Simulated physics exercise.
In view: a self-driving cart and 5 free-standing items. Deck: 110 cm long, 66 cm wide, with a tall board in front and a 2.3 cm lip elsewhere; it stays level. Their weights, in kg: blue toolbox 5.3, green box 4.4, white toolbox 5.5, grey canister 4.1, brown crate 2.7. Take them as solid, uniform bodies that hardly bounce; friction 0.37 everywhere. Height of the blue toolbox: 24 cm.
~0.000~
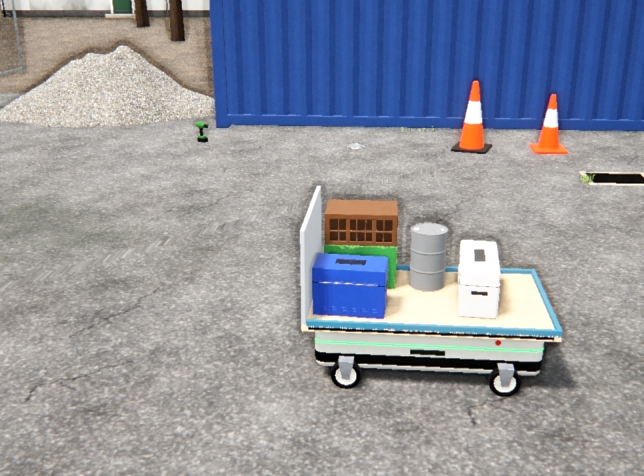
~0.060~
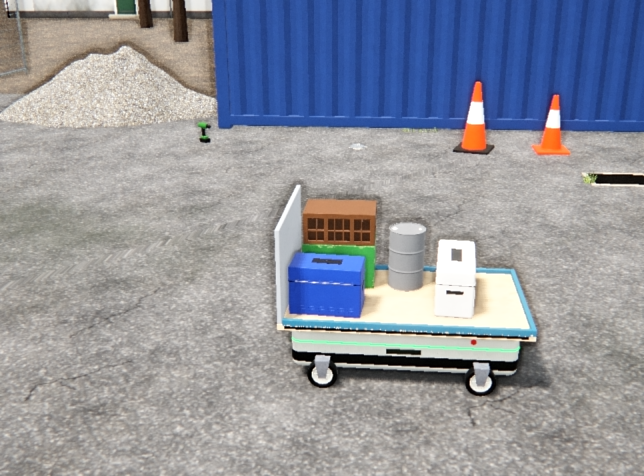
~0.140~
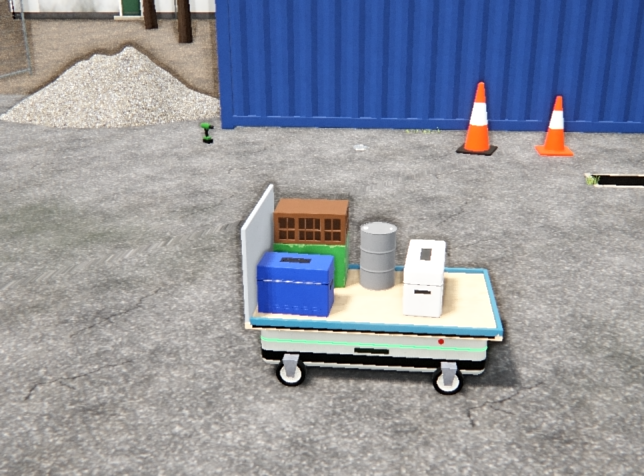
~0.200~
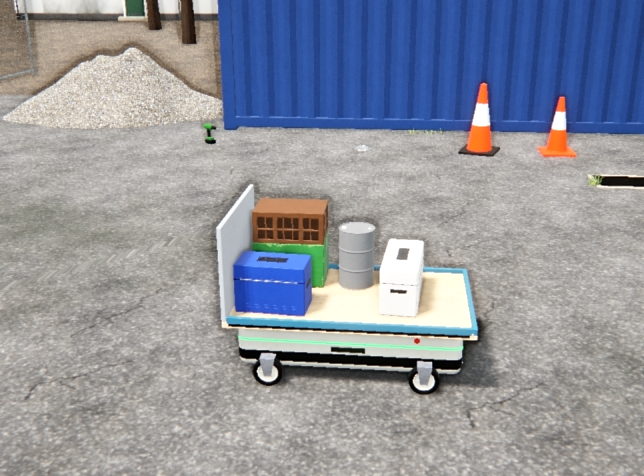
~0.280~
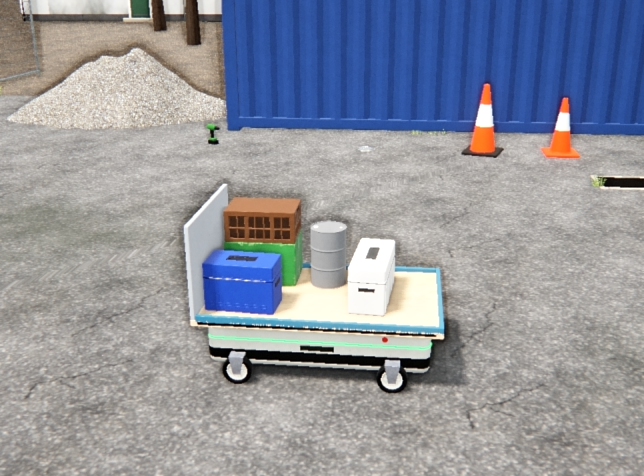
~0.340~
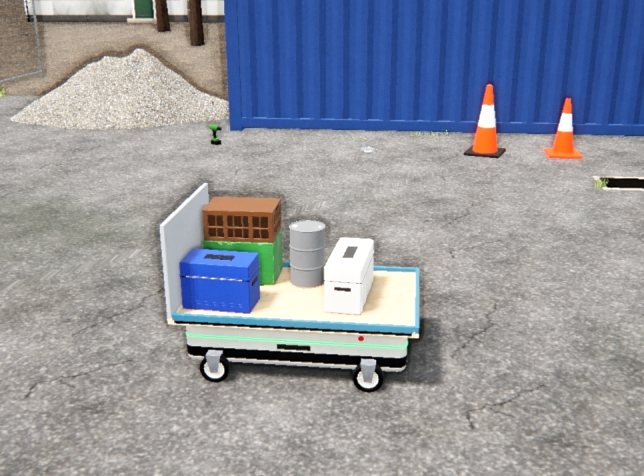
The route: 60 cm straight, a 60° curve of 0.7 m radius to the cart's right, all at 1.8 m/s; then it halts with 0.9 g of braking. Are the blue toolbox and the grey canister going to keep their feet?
The blue toolbox tips over and the grey canister stays upright.
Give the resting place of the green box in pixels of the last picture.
Around (179, 195).
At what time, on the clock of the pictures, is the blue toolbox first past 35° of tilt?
Near 0.6 s.
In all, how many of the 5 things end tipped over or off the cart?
2 of them.
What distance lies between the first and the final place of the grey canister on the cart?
About 34 cm.
Around 0.54 s, cart has run 97 cm, turned 18°; blue toolbox at 24° to upright near (153, 260); grey canister shifted 8 cm near (246, 246); brown crate shifted 20 cm.
Around 0.74 s, cart has run 133 cm, turned 48°; blue toolbox and brown crate now off the cart; grey canister shifted 25 cm near (203, 231); green box shifted 34 cm.
Around 0.94 s, cart has run 169 cm, turned 60°; grey canister shifted 33 cm near (183, 213); green box shifted 34 cm; white toolbox shifted 11 cm.
Finally (1.7 s), off the cart and tipped over, blue toolbox; off the cart but upright, brown crate; not toppled but over 10 cm from the start, green box, white toolbox and grey canister. In the last view, blue toolbox near (75, 271), grey canister near (175, 203).
